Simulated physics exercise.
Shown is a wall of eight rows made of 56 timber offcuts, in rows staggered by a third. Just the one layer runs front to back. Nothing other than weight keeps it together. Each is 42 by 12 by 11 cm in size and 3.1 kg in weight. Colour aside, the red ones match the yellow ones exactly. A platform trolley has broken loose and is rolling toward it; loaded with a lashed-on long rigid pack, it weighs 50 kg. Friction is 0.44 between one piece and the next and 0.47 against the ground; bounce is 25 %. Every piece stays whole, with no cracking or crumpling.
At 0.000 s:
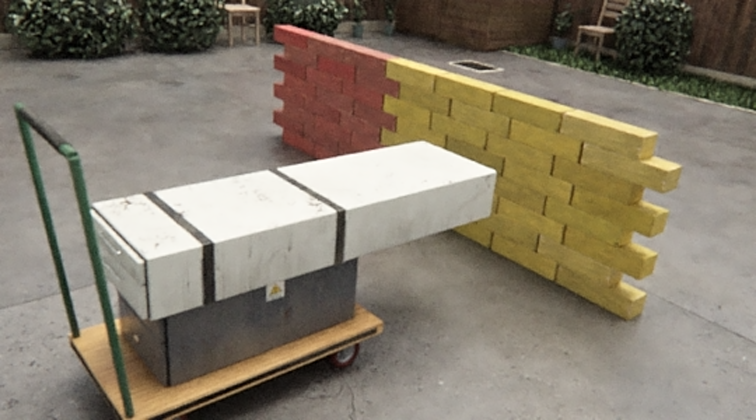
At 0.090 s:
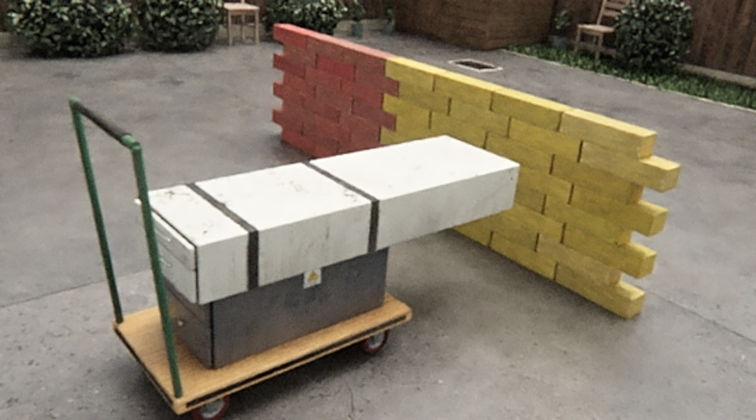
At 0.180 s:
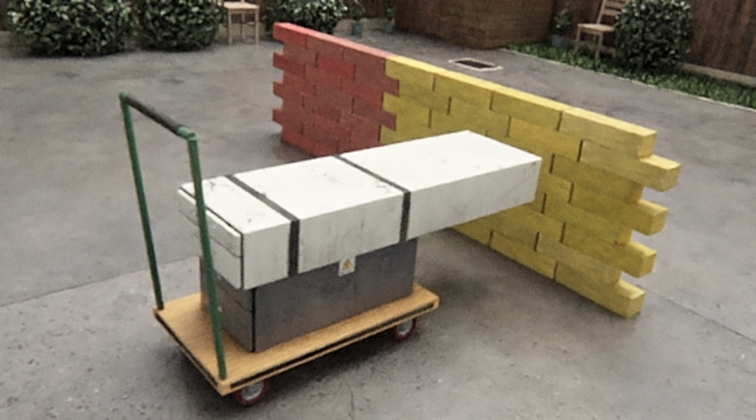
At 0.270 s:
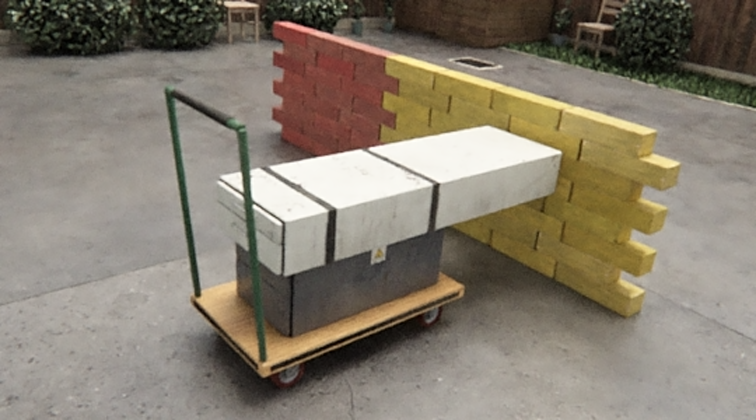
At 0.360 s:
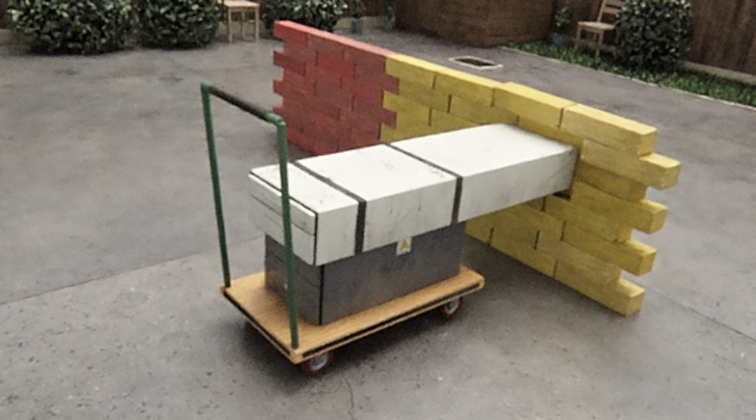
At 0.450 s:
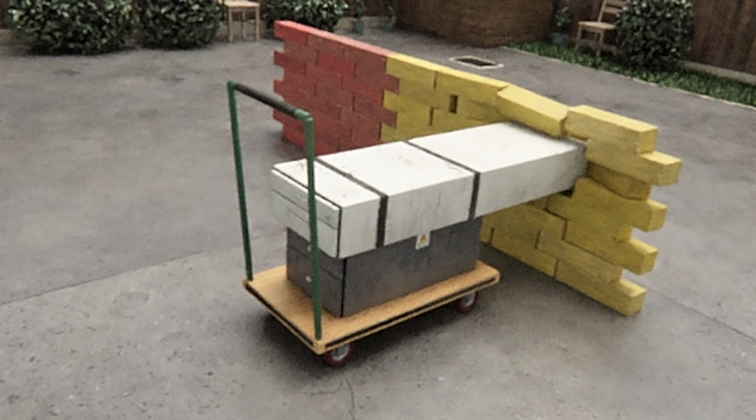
We see a platform trolley carrying a long white strapped pack roll rightward toward a red and yellow block wall, then the pack's front end pushes into the yellow section, shifting and tilting several yellow blocks near the top.
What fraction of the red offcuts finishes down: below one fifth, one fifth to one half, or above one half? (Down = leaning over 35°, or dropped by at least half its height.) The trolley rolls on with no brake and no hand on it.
Below one fifth.
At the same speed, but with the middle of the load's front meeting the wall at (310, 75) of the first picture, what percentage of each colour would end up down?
Yellow 0 %, red 70 %.
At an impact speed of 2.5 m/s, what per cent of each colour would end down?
The yellow would finish 60 in a hundred down, the red 0 in a hundred.
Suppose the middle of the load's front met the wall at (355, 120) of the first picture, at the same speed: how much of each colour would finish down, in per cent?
Yellow 30, red 90 per cent.
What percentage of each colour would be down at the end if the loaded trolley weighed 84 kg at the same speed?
For yellow it's 50, for red it's 0 in a hundred.
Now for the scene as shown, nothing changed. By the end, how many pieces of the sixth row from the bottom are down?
Count down in that row: 3.
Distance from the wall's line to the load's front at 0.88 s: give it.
It has gone roughly 55 centimetres beyond.
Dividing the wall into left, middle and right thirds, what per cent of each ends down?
From the left: 0, then 20, then 80 percent.
Around 0.62 s, load 31 cm past the wall's line, still rolling; none of the 24 red offcuts down (4 of 56 in all colours); top red offcut unmoved; top yellow offcut tipped 55°, 36 mm lower.
Around 0.88 s, load 53 cm past the wall's line, still rolling; none of the 24 red offcuts down (15 of 56 in all colours); top red offcut unmoved; top yellow offcut on its side.
Around 1.14 s, load 68 cm past the wall's line, still rolling; none of the 24 red offcuts down (16 of 56 in all colours); top red offcut unmoved; top yellow offcut on its side.
Around 2.06 s, load 71 cm past the wall's line, stopped; none of the 24 red offcuts down (17 of 56 in all colours); top red offcut unmoved; top yellow offcut on its side.
Finally (4.5 s), load 70 cm past the wall's line, stopped; none of the 24 red offcuts down (20 of 56 in all colours); top red offcut unmoved; top yellow offcut on its side. That is 0 per cent. Seen by the last camera, middles, top red offcut near (297, 33), top yellow offcut near (574, 105).
